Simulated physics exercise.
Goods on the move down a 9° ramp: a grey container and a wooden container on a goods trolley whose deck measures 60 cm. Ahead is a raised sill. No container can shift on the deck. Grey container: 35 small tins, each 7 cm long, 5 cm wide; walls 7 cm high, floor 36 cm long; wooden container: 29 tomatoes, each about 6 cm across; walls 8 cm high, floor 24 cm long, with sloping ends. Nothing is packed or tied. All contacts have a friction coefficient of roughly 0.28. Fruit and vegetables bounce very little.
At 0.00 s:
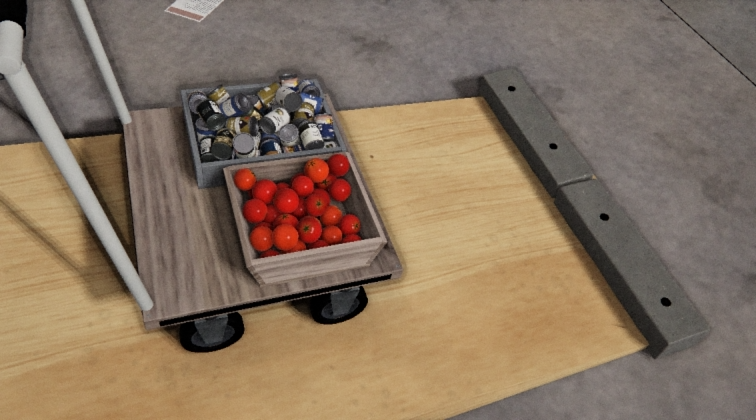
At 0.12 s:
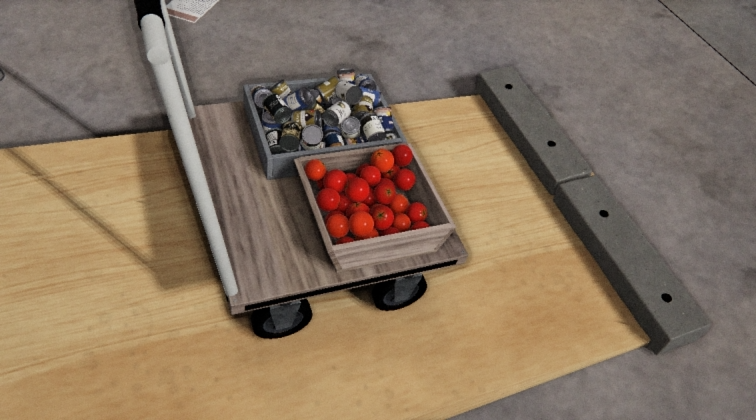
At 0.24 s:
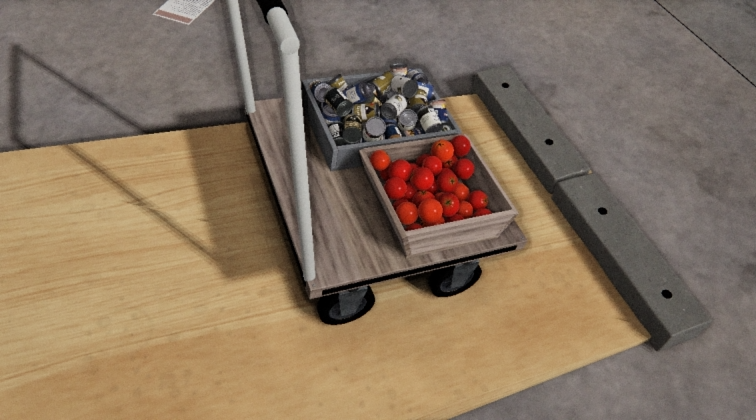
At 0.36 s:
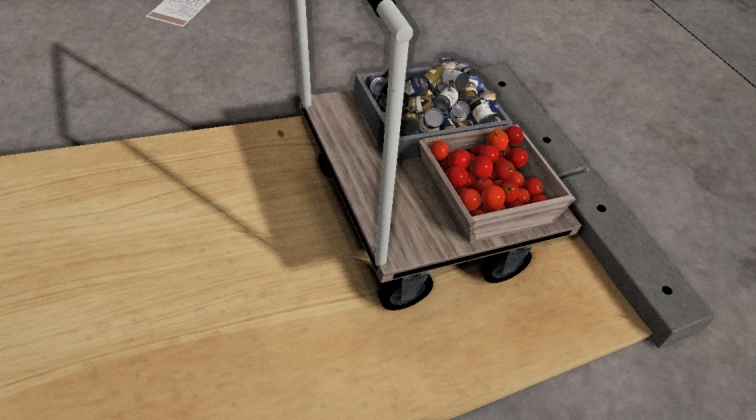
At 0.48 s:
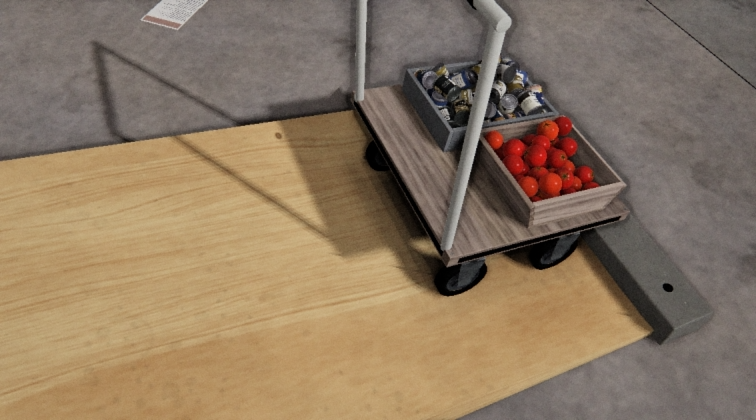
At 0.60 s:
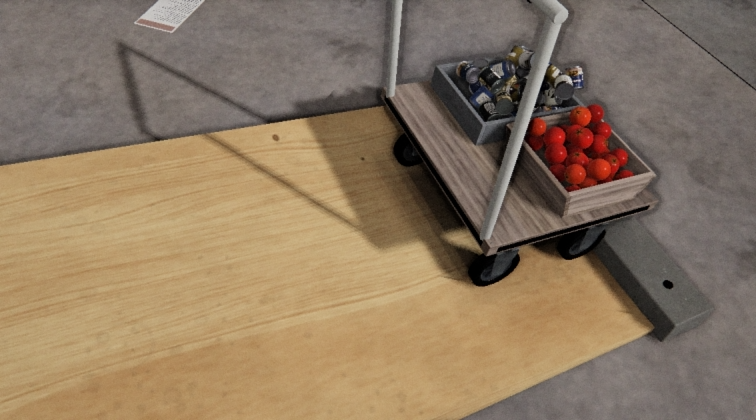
The video shows a goods trolley carrying a grey container of small tins and a wooden container of round red items, rolling rightward along a wooden surface up to a grey sill, where the tins shift toward their container's right side.
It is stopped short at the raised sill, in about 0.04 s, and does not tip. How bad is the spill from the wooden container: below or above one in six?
Out of the wooden container go less than a sixth of the tomatoes.
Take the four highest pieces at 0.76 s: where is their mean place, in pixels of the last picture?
Near (578, 54).
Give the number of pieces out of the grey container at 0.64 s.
Out by then, roughly: Grey container 3.
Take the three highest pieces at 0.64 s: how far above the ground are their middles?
Roughly 54 cm.
After 0.64 s, 3 of 35 out of the grey container and 0 of 29 out of the wooden container.
After 0.76 s, 5 of 35 out of the grey container and 0 of 29 out of the wooden container.
After 0.99 s, 10 of 35 out of the grey container and 2 of 29 out of the wooden container.
Final count (at 1.49 s), 10 of 35 out of the grey container and 2 of 29 out of the wooden container. Asked share, 2 of 29, 7 per cent.
